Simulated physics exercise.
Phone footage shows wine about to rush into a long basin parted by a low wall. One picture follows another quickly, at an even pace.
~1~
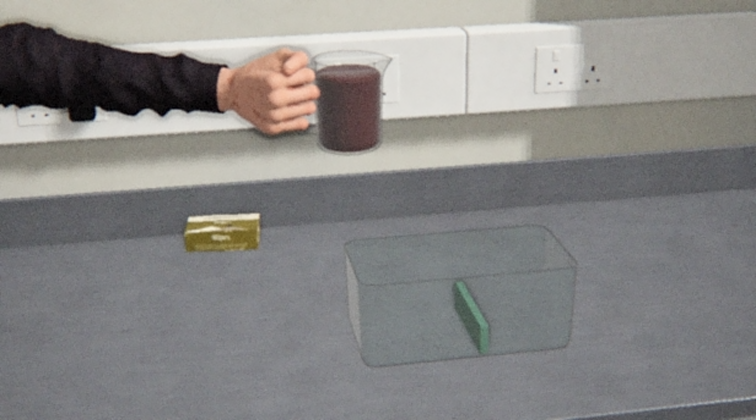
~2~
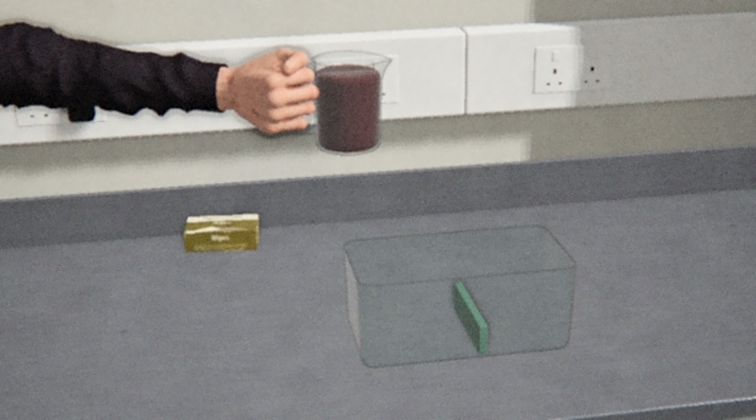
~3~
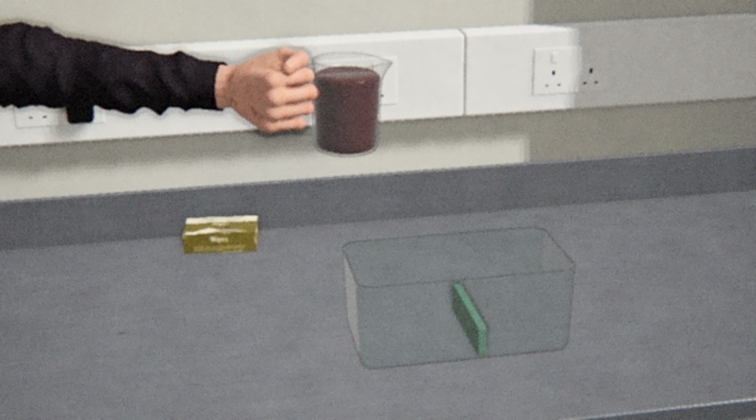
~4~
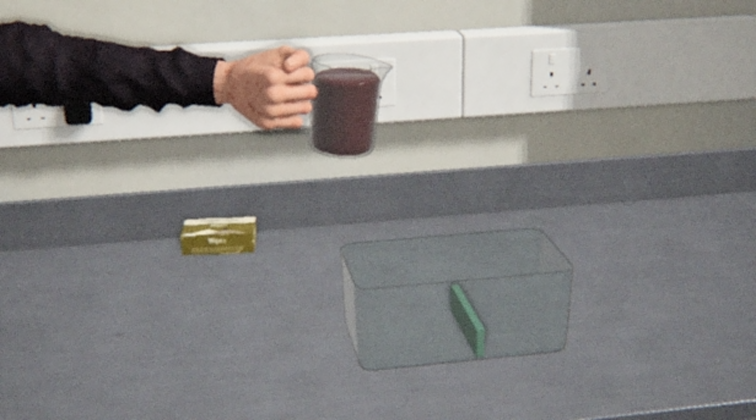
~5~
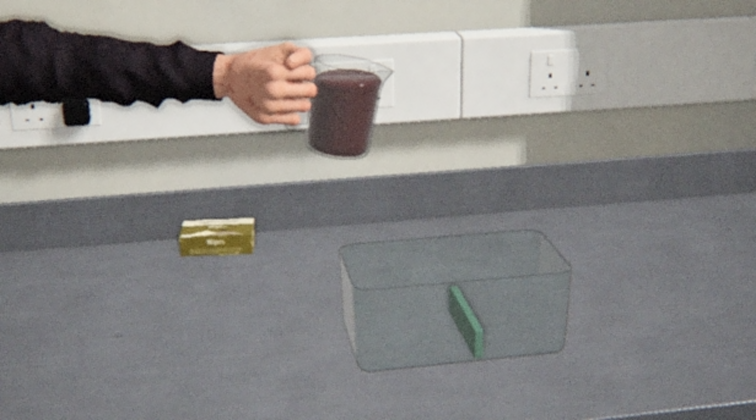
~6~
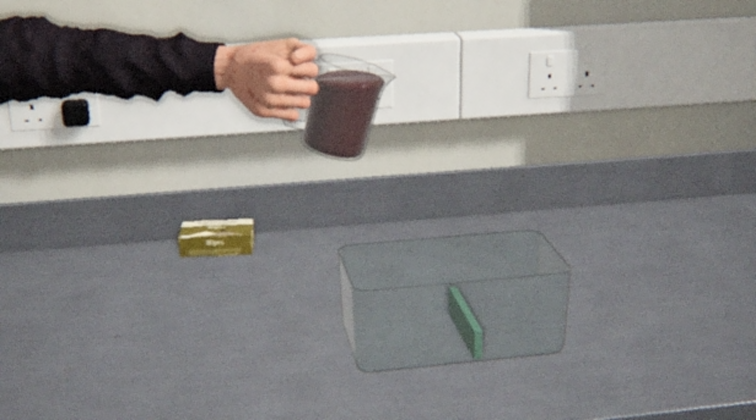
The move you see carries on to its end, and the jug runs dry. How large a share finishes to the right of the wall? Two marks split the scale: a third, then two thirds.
The part right of the wall will probably range from one third to two thirds.
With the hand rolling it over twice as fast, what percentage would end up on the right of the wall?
It comes to about 45 per cent.
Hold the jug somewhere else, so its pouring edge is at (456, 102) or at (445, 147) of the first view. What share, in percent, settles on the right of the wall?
90 and 95 in a hundred.
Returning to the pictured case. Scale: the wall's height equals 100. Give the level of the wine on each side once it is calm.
On the left it sits near 30, while on the right it sits near 30.
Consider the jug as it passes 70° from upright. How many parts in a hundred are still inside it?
Close to 80 parts in a hundred remain.
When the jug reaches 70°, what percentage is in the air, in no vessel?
It comes to around 15 per cent.
A moment on, the jug is tipped part way and 81 per cent is still to pour, 1 is left of the wall and 0 right of it.
Next, the jug is tipped on its side and 36 per cent is still to pour, 15 is left of the wall and 17 right of it.
Then the jug is tipped on its side and 8 per cent is still to pour, 36 is left of the wall and 43 right of it.
Later the jug is tipped on its side and 2 per cent is still to pour, 50 is left of the wall and 44 right of it.
In the end 53 per cent lies left of the wall, 45 right of it and 2 outside.
